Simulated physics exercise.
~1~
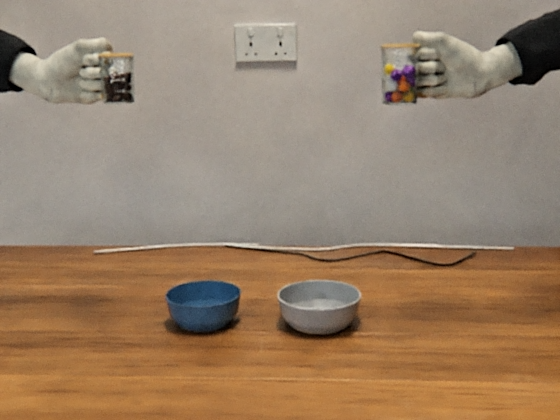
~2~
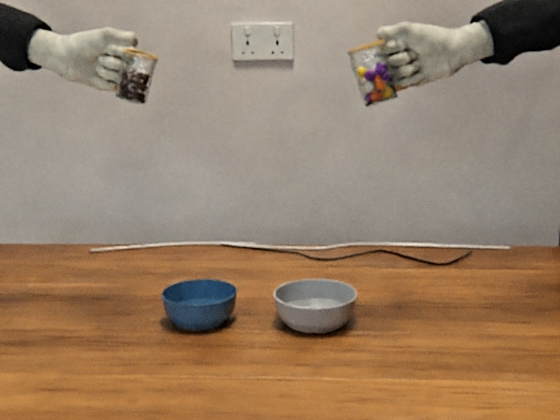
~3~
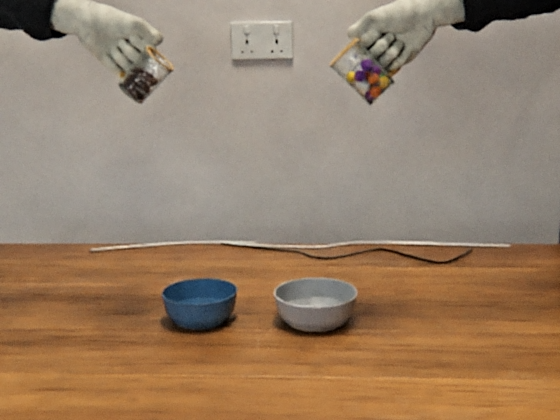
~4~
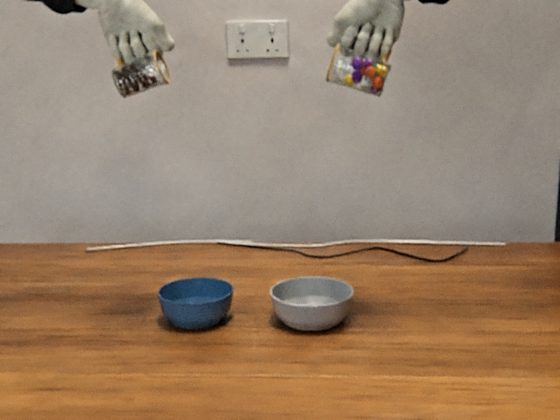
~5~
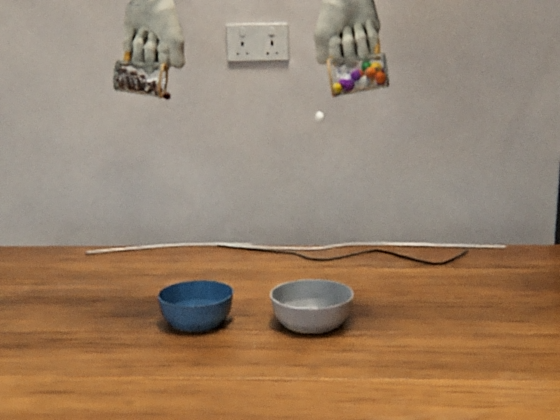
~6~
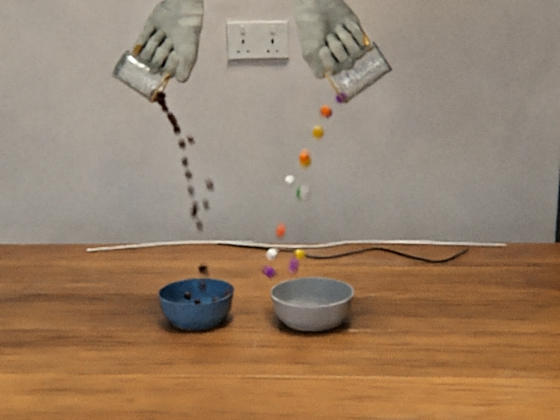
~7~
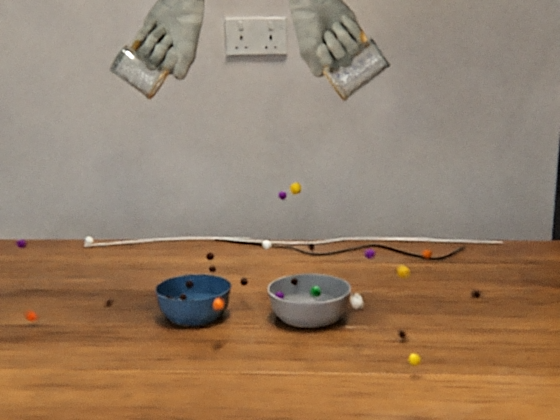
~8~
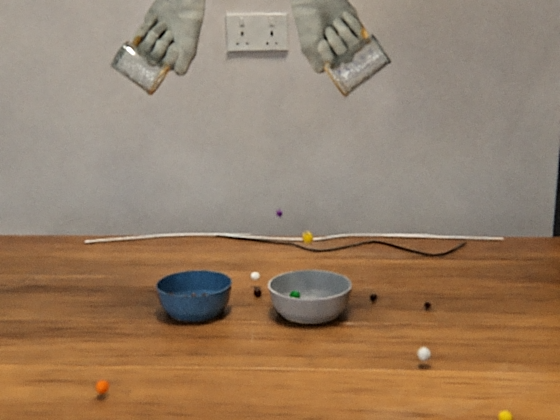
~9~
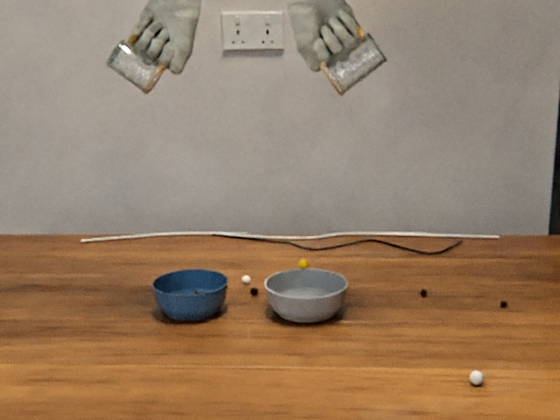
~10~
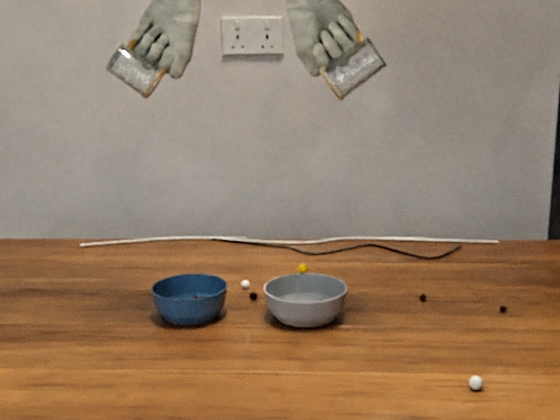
On a wooden table against a grey wall with a socket, seen from the front by a slightly swaying camera, a blue bowl sits left of a grey one. Above them, two pale hands hold clear cups, the left filled with dark pieces and the right with colourful beads. The hands move inward and tip the cups until they are upside down. Dark pieces stream toward the blue bowl while colourful ones fall toward the grey, and many bounce and scatter across the table. Finally, a few white, yellow and dark pieces rest outside the bowls beneath the emptied cups.
